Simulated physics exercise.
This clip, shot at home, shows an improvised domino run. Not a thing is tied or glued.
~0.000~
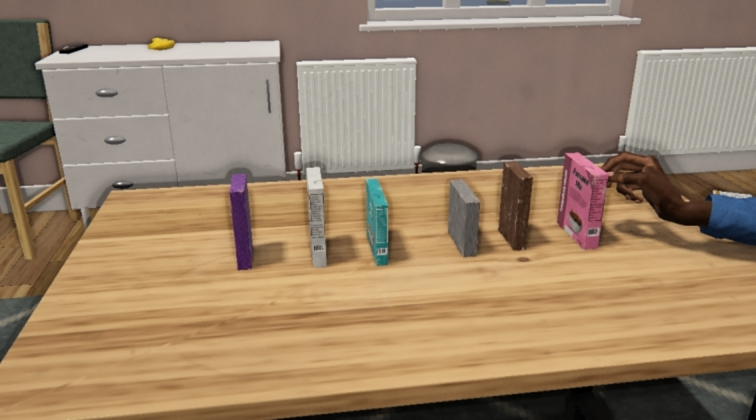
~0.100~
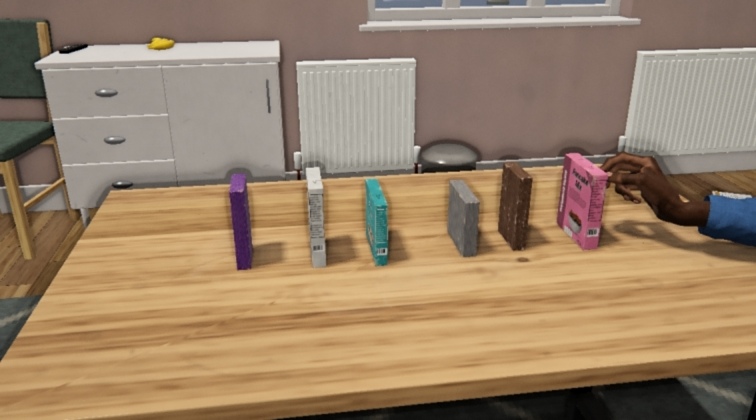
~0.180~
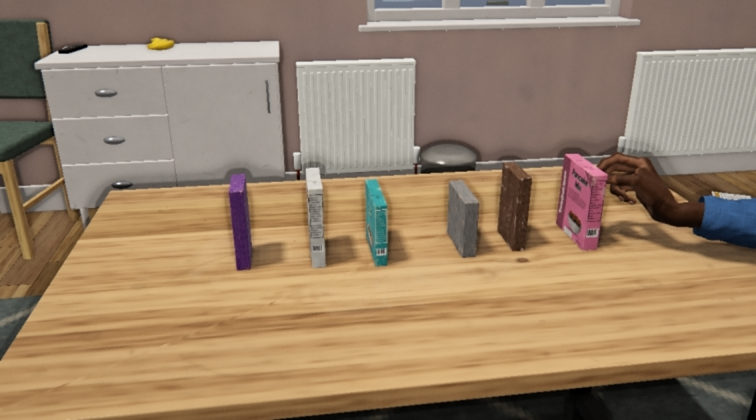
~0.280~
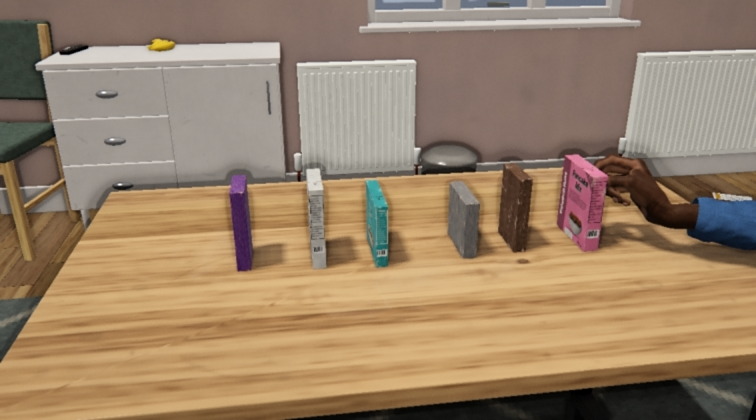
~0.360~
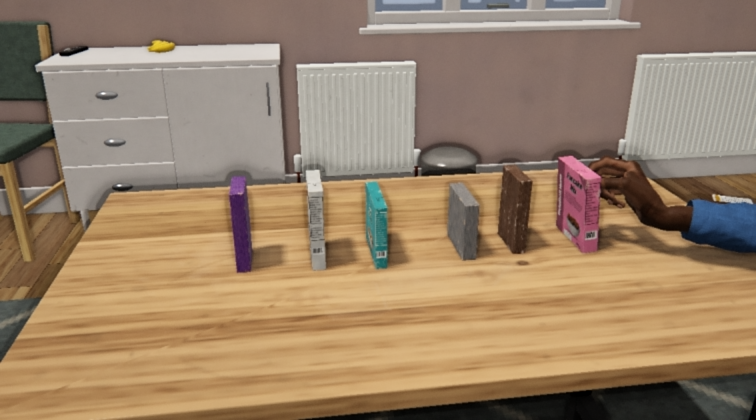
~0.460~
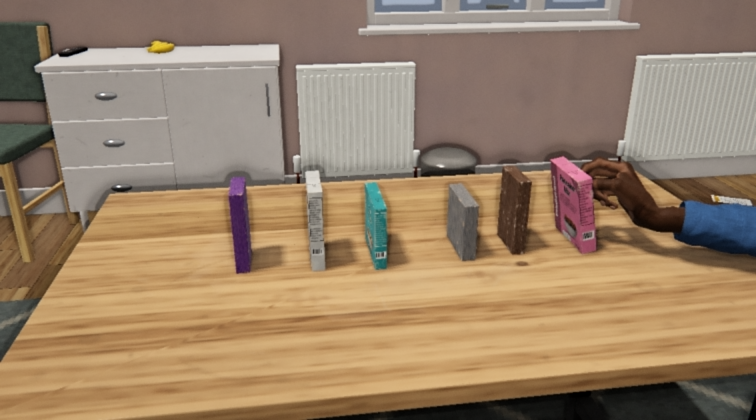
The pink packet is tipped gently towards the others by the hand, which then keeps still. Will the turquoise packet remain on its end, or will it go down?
It survives.
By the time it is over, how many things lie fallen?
3 of them.
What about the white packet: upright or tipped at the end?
Result for the white packet: Up.
After 0.86 s, pink packet 75° over; brown board tipped 31° from how it was.
After 1.16 s, pink packet 90° over; brown board on its side; grey board on its side.
After 1.96 s, pink packet 90° over; brown board tipped 74° from how it was; grey board on its side.
At rest (3.7 s), tipped over on the table, grey board and brown board; the other 2 in place. Seen from the same camera at the end, turquoise packet near (376, 225).
